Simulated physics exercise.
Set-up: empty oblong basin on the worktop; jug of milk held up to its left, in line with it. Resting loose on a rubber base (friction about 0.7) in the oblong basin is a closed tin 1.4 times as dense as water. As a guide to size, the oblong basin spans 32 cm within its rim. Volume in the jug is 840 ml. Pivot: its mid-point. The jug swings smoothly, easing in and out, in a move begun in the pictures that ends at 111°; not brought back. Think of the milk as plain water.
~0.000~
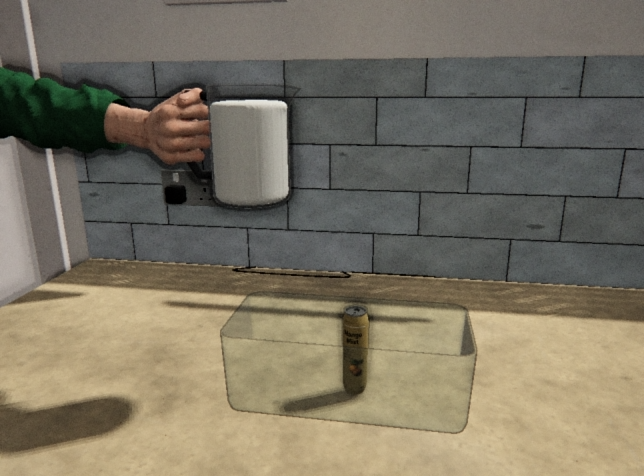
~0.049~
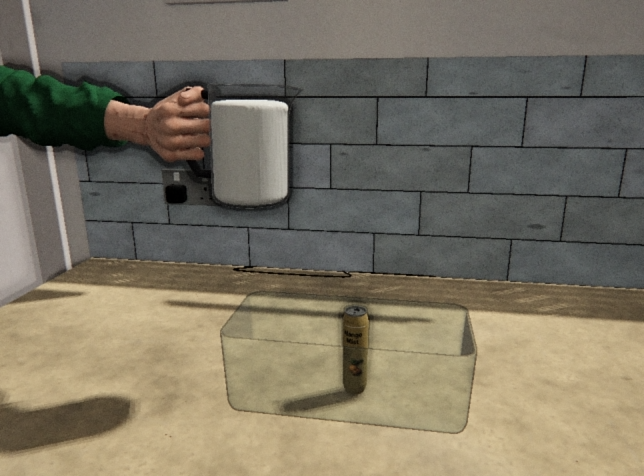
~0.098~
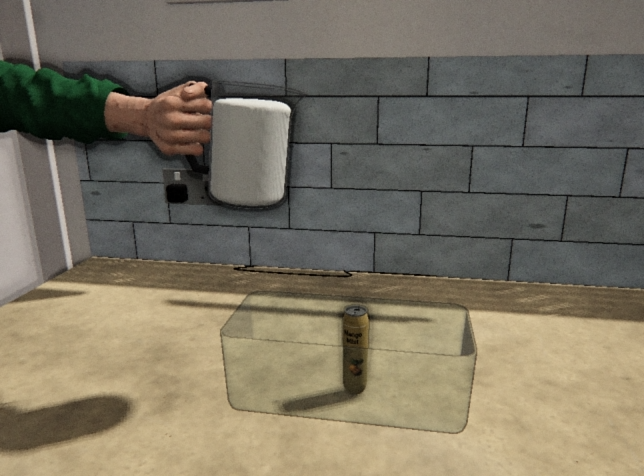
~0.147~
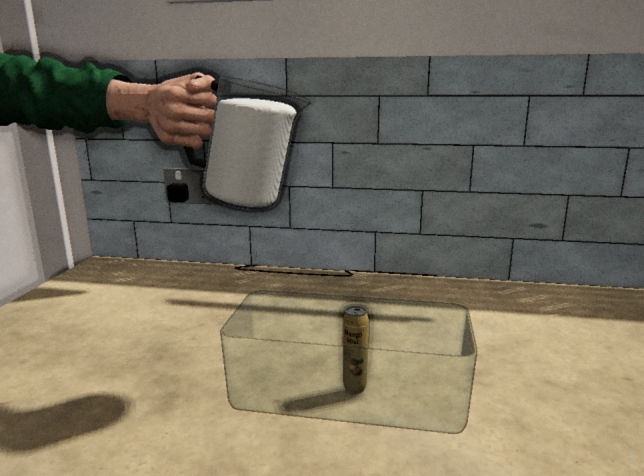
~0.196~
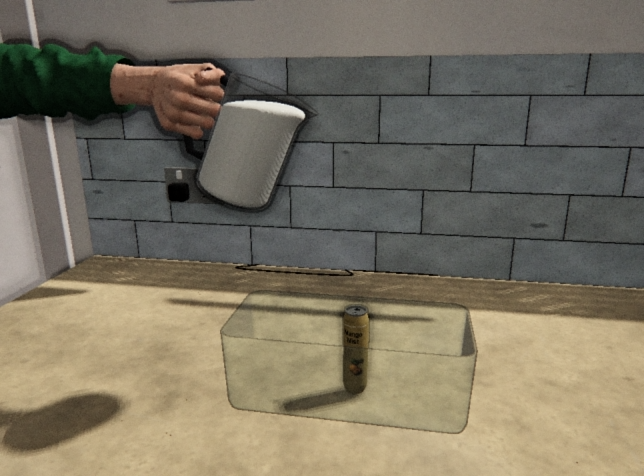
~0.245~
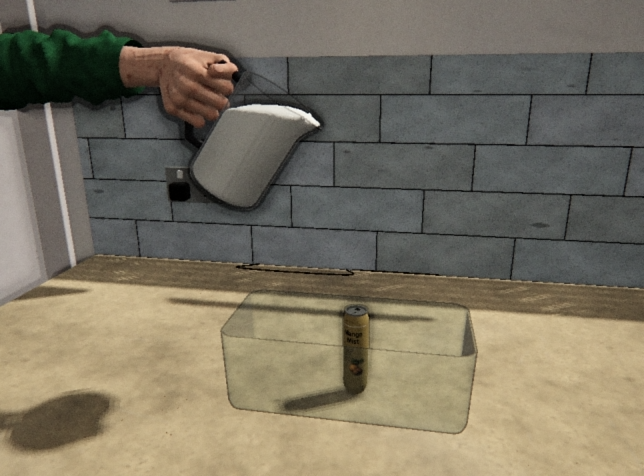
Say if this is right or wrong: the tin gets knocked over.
Wrong, it stays standing.
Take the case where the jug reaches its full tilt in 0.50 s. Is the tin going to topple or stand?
Outcome - the tin stays erect.
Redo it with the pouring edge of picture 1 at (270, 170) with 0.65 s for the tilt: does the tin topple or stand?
Then it stays on its base.
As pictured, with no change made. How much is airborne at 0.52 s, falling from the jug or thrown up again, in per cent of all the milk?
About 30 per cent.
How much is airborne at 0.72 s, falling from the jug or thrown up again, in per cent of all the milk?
Airborne fraction: Approx. 36 %.
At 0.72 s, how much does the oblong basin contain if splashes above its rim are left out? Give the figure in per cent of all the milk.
I'd say roughly 46 in a hundred of it.
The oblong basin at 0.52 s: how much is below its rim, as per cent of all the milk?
Fraction in basin: Approx. 5%.
Then, 0.52 s in, the tilt is 100° and 64 per cent is still to pour; the tin stands where it began.
Then, 0.72 s in, the tilt is 111° and 19 per cent is still to pour; the tin stands where it began.
Then, 0.92 s in, the tilt is 111° and 2 per cent is still to pour; the tin stands where it began.
Then, 1.15 s in, the tilt is 111° and 0 per cent is still to pour; the tin stands where it began.
Finally, the tin stands where it began.
